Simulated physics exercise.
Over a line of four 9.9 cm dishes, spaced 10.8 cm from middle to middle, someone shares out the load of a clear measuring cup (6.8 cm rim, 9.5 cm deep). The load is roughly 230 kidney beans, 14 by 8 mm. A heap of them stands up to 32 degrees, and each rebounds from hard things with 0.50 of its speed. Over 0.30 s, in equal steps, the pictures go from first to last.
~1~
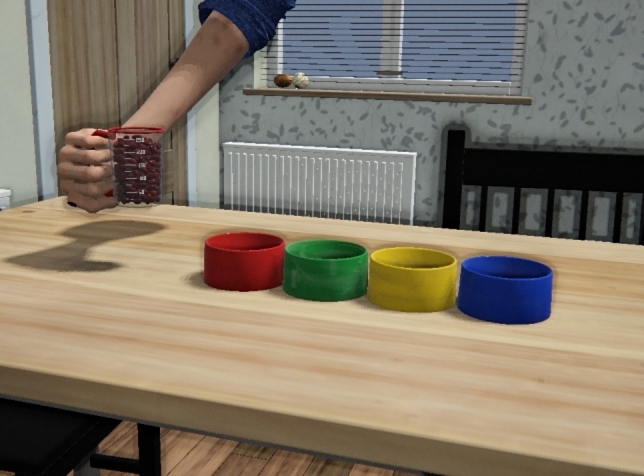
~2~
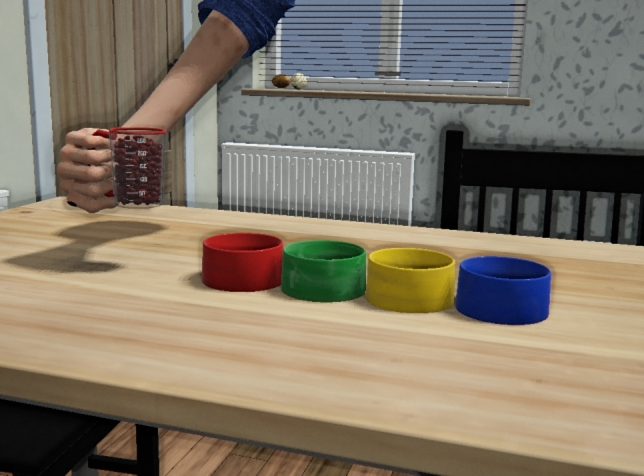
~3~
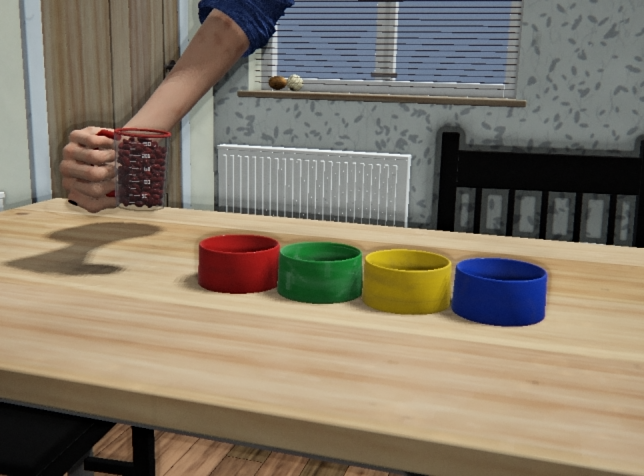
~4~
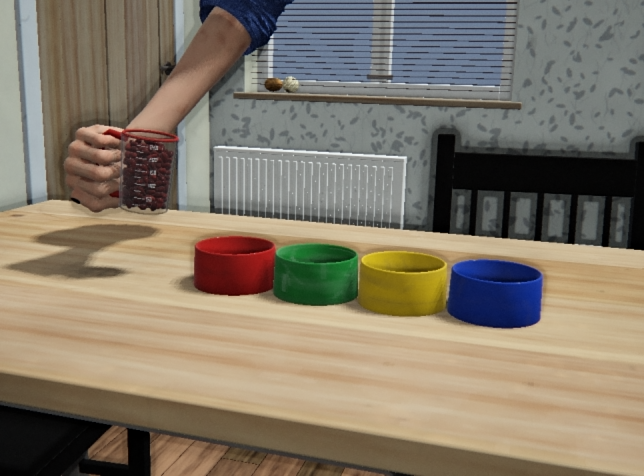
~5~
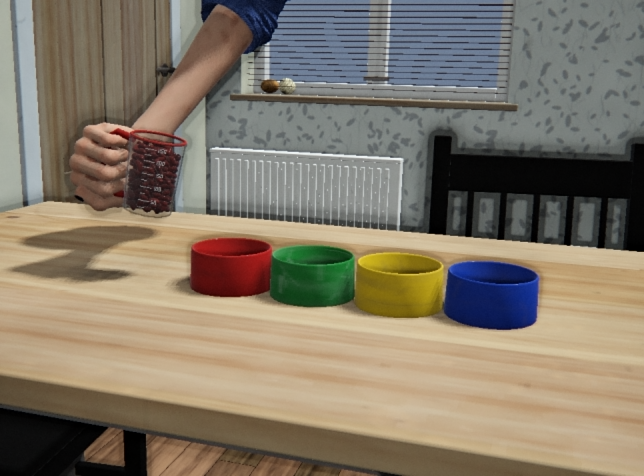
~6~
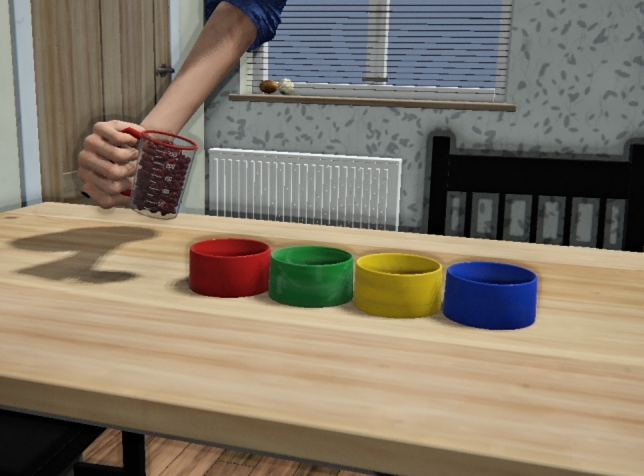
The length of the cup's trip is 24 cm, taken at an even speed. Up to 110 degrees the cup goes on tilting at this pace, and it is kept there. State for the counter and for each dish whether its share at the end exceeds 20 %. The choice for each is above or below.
Red dish - below it, blue dish - below it, green dish - above it, yellow dish - below it, counter - below it.
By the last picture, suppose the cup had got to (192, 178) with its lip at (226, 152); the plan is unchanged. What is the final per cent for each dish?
You'd end up with red at 0, blue at 0, green at 80 and yellow at 10.
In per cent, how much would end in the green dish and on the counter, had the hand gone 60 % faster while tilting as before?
The shares would then be green 80 and counter 20.
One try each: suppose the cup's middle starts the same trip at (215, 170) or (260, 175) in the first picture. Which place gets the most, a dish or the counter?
In the first try yellow collects the most, and in the second it's blue.
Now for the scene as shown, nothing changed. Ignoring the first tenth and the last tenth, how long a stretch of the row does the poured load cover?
Some 8 centimetres.
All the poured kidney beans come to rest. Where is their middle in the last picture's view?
Somewhere near (325, 282) in the last picture.
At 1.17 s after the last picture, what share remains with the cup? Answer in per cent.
About 95 percent of the load.
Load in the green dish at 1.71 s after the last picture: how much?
35 % so far.
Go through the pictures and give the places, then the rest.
Cup at (138, 167), tilt 0 degrees, lip at (160, 132), moved 0.0 cm; middle of the pieces at (136, 170); red dish at (245, 242); green dish at (326, 250); yellow dish at (413, 258); blue dish at (507, 268), in the first frame.
Cup at (138, 168), tilt 1 degrees, lip at (161, 133), moved 0.4 cm; middle of the pieces at (137, 171), in the second frame.
Cup at (142, 170), tilt 4 degrees, lip at (166, 136), moved 1.4 cm; middle of the pieces at (140, 173), in the third frame.
Cup at (147, 172), tilt 8 degrees, lip at (174, 141), moved 2.8 cm; middle of the pieces at (145, 175), in the fourth frame.
Cup at (153, 174), tilt 11 degrees, lip at (183, 145), moved 4.2 cm; middle of the pieces at (151, 177), in the fifth frame.
Cup at (162, 176), tilt 15 degrees, lip at (194, 149), moved 5.6 cm; middle of the pieces at (159, 178); red dish at (231, 248); green dish at (312, 256); yellow dish at (399, 264); blue dish at (492, 273), in the sixth frame.
Then, 0.70 s after the last picture, tilt 59 degrees; cup holds 100 %.
Then, 1.17 s after the last picture, tilt 89 degrees; cup holds 95 %.
Then, 1.71 s after the last picture, tilt 110 degrees; cup holds 50 %, green 35 %.
In the end, red 0 %, blue 0 %, green 85 %, yellow 5 %, counter 15 %.
